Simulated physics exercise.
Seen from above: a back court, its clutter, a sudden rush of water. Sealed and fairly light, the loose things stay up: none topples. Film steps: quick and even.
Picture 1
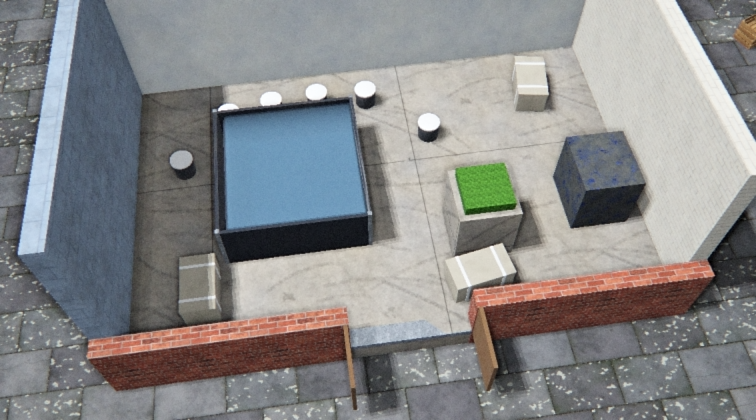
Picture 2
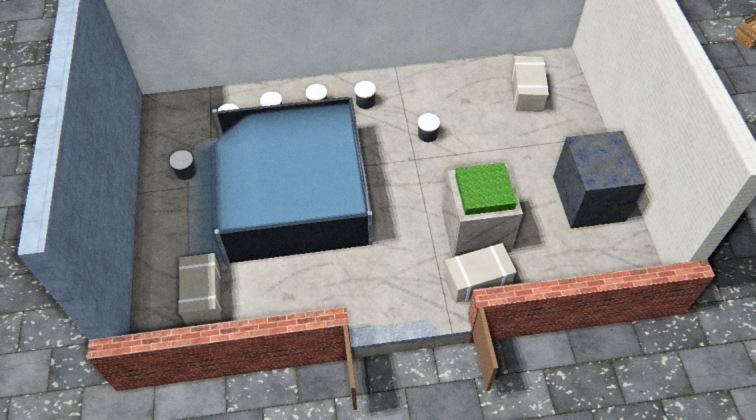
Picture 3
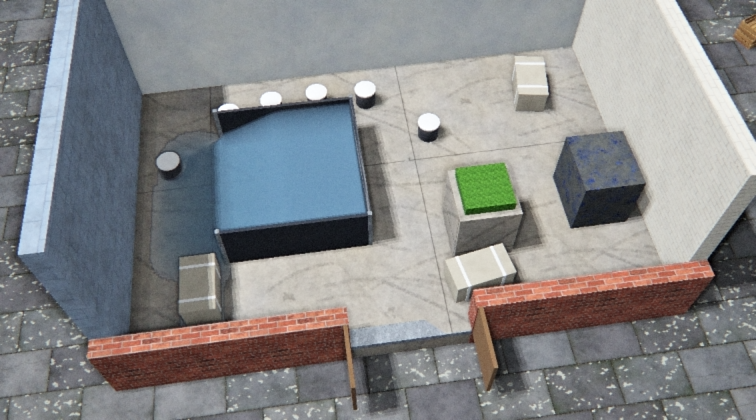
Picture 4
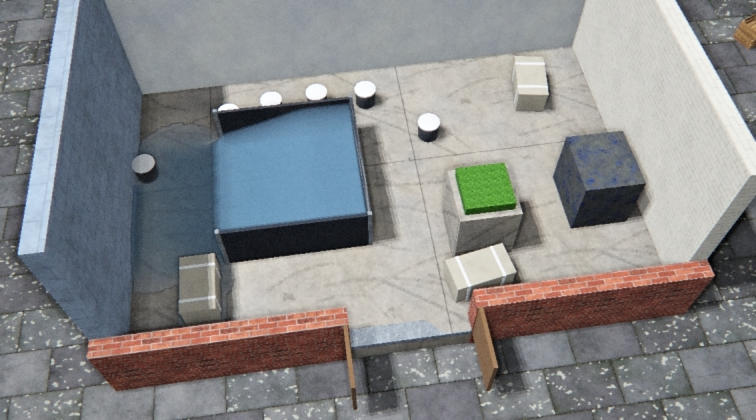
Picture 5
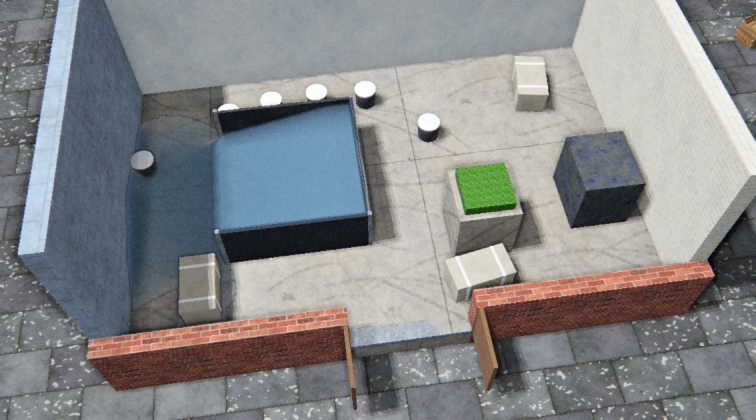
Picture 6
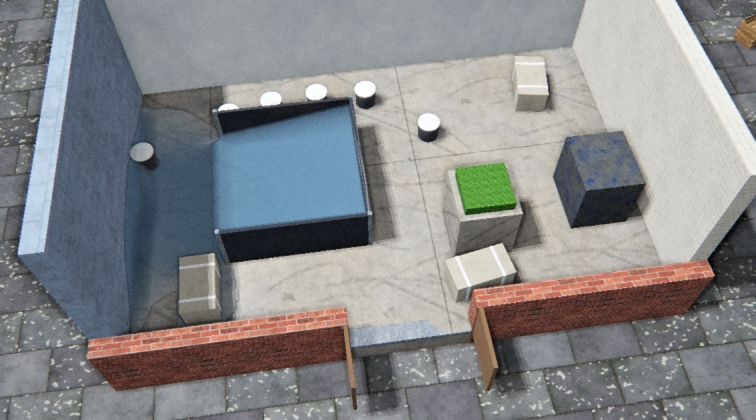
Blue water pours from the tank's left side and pushes a small pail leftward.
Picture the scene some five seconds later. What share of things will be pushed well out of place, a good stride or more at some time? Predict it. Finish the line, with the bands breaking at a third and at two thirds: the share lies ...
The share lies at two thirds or above.
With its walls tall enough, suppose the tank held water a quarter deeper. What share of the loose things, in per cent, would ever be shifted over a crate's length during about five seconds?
I'd say close to 90 per cent of the things.
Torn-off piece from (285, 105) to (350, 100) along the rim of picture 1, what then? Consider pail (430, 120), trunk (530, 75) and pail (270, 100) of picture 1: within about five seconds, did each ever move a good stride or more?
Lab note - in sequence: Did not travel far; travelled far enough; did not travel far.
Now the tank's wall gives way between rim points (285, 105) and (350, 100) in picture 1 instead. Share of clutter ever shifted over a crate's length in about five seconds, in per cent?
I make it 50 per cent.
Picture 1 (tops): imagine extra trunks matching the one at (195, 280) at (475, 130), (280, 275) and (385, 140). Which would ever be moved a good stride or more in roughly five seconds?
Taking them one at a time: Falls short; goes the distance; falls short.
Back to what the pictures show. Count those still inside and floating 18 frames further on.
That number is 2.
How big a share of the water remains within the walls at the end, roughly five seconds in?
I'd estimate some 98 percent of the water stays.
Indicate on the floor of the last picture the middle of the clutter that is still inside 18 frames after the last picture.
The mean position lies close to (427, 152).
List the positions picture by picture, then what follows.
A pail at (181, 159), on the bottom; a trunk at (197, 282), on the bottom; 0 of 10 have shifted, in the first frame.
A pail at (181, 159) rests on the ground; a trunk at (197, 282) rests on the ground; 0 of 10 have shifted, in the second frame.
A pail at (168, 160), on the bottom, close to its start; a trunk at (197, 282) rests on the ground; 1 of 10 have shifted, in the third frame.
A pail at (143, 163) rests on the ground, a stride from its start; a trunk at (197, 282) rests on the ground; 1 of 10 have shifted, in the fourth frame.
A pail at (142, 160) floats, a stride from its start; a trunk at (197, 282) rests on the ground; 1 of 10 have shifted, in the fifth frame.
A pail at (141, 151), afloat, a stride from its start; a trunk at (197, 282) rests on the ground; 1 of 10 have shifted, in the sixth frame.
A moment on, 0 of 10 are well off their spots; 1 afloat.
Next, 1 of 10 are well off their spots; 0 afloat.
Later, 5 of 10 are well off their spots; 2 afloat.
In the end, 9 of 10 are well off their spots, and 9 have been at some point; 3 afloat.
